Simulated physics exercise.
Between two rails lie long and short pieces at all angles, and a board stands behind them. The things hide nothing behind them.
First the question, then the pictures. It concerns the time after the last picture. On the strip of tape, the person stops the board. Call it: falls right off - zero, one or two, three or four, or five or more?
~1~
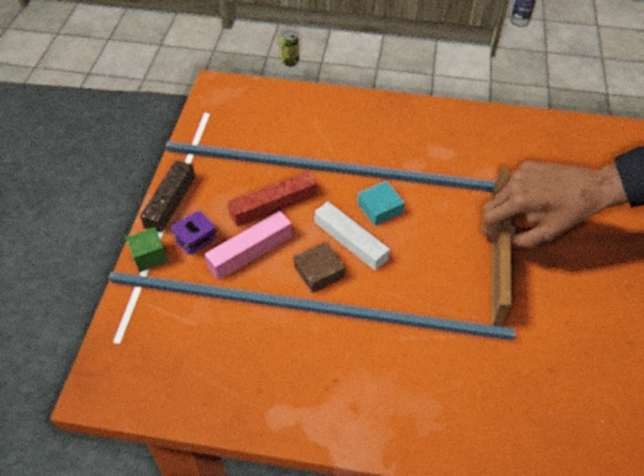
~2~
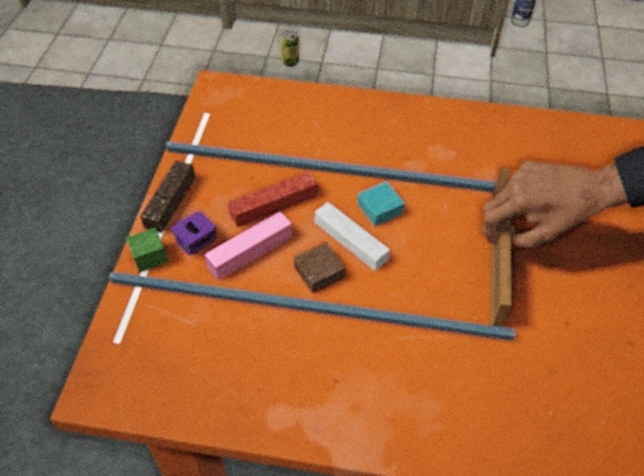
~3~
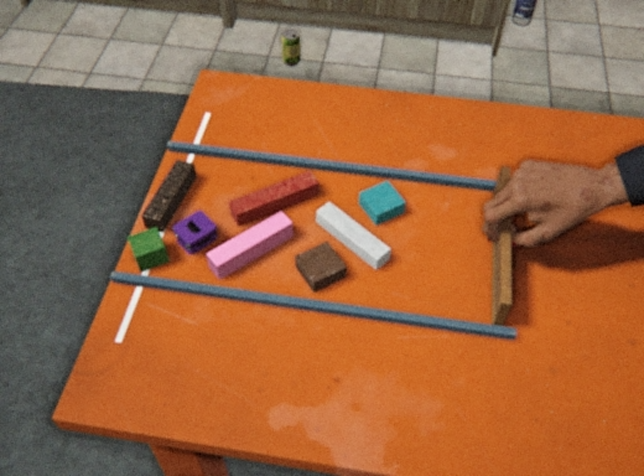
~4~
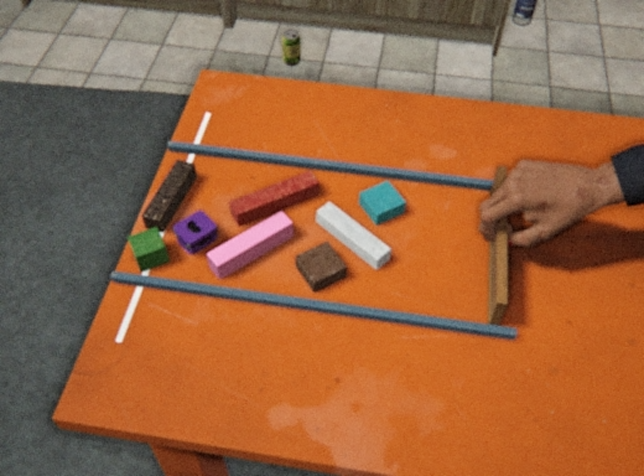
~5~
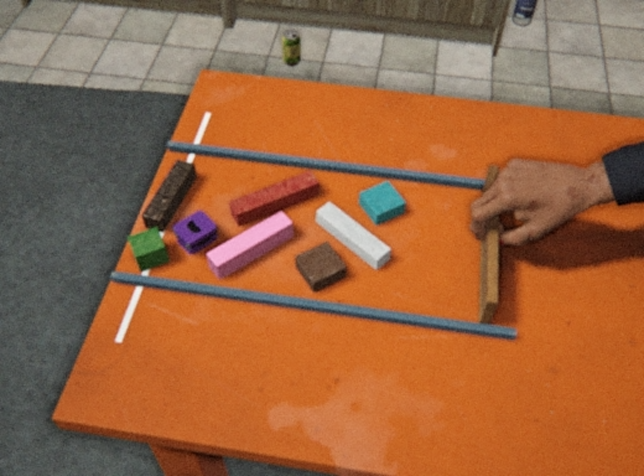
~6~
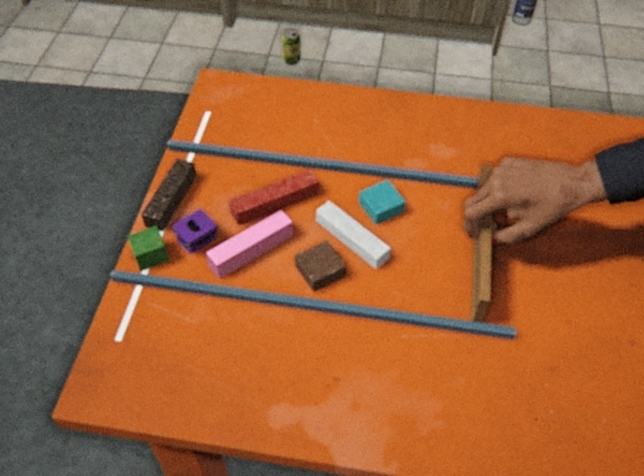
Call: Five or more.
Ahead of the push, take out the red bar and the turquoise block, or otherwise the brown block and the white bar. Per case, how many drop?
That makes 4 fallen, then 4 fallen in the other try.
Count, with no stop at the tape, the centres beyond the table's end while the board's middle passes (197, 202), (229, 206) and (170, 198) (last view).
4, 1 and 5.
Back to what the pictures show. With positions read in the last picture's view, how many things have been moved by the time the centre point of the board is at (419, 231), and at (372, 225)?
The counts are 0 and 2.
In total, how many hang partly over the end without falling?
It's 3.
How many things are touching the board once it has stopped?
3 end up touching it.
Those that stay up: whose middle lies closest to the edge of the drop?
Closest at the end: The white bar.
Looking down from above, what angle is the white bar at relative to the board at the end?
Angle: Close to 25 degrees.
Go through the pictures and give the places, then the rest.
In the first picture, black bar (169, 195); green block (147, 250); purple case (195, 234); board (501, 244); tape (168, 213).
In the second picture, green block (147, 250); pink stick (250, 245).
In the third picture, purple case (196, 234); red bar (275, 198).
In the fourth picture, black bar (170, 195); turquoise block (382, 203).
In the fifth picture, green block (149, 249); white bar (352, 235).
In the sixth picture, black bar (170, 194); green block (148, 248); purple case (196, 233); board (482, 240); tape (169, 211).
A little later, none off yet; black bar at rest near (170, 194); green block at rest near (148, 248); purple case at rest near (196, 233).
Next, none off yet; black bar moving near (165, 193); green block moving near (144, 247); purple case shifted about its own width near (178, 226).
When it is over, the number that fall off is five or more; down, red bar, pink stick, purple case, green block and black bar.
